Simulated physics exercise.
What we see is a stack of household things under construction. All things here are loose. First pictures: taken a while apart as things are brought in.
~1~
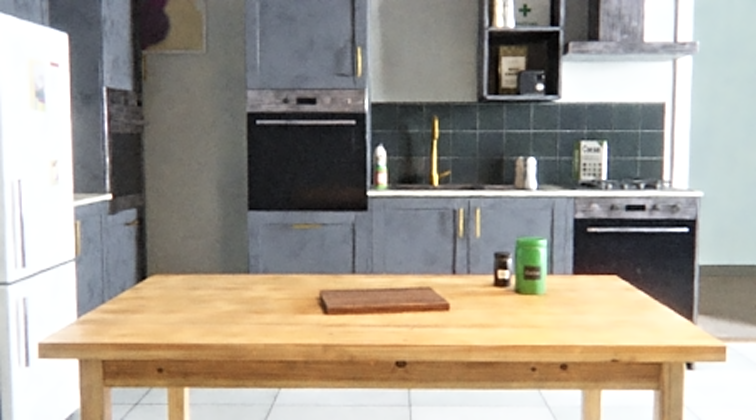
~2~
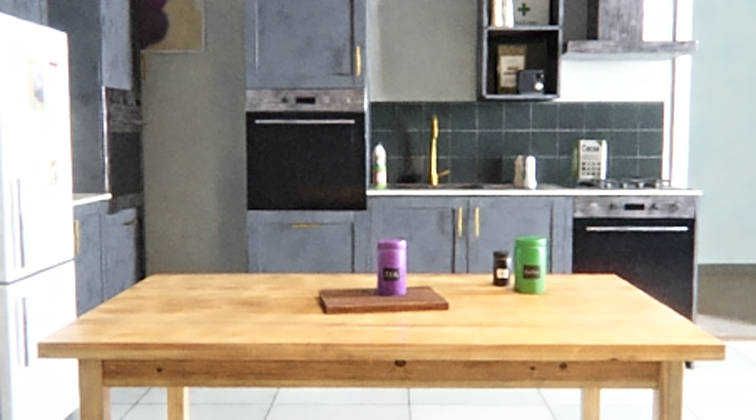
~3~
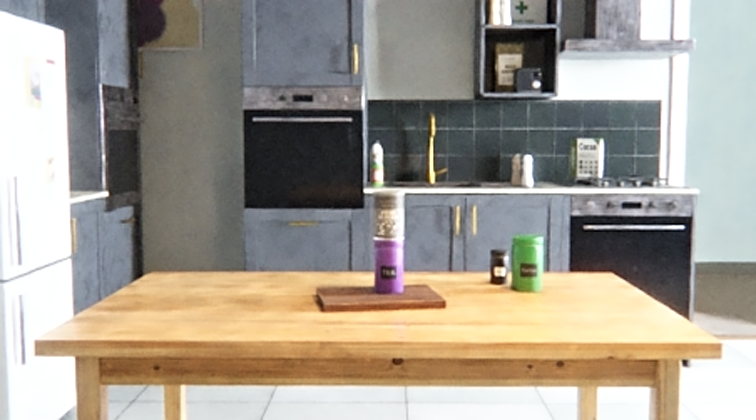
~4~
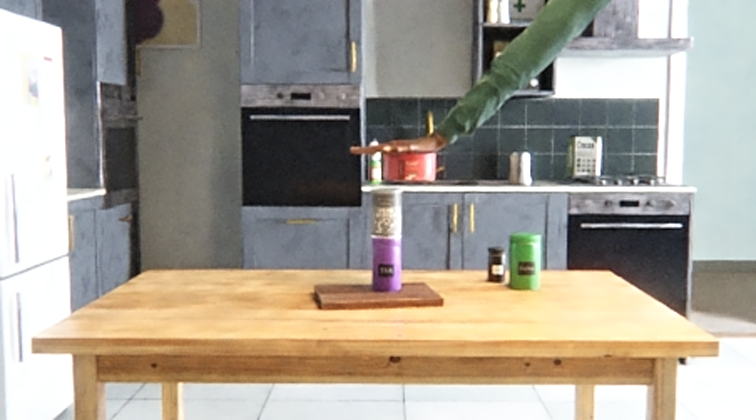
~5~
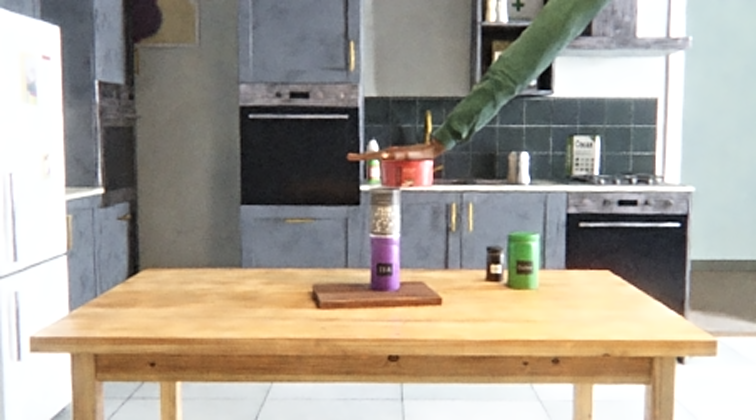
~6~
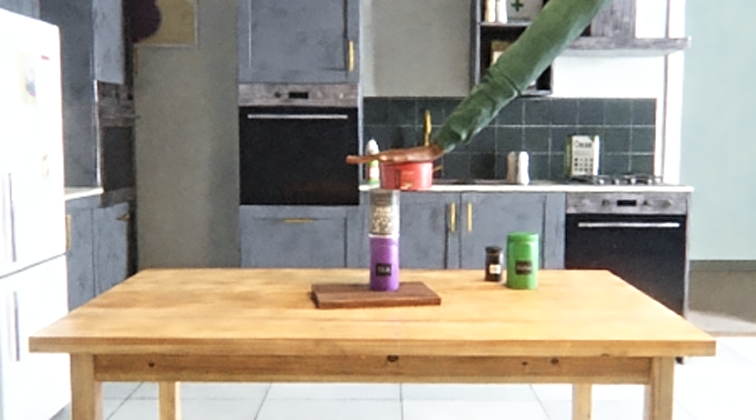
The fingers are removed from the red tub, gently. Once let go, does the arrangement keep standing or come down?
Safe to say it doesn't work.
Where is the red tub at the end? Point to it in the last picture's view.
The object finishes somewhere near (416, 263).
Then, 0.30 s later than the last frame, red tub now fallen.
Then, 0.40 s later than the last frame, things are still on the move.
Then, 0.50 s later than the last frame, as before.
Then, 1.90 s later than the last frame, nothing new.
When it is over, fallen, red tub; the other 5 as before. End places, in pixels of the last picture, red tub near (416, 263). The pile gives way.
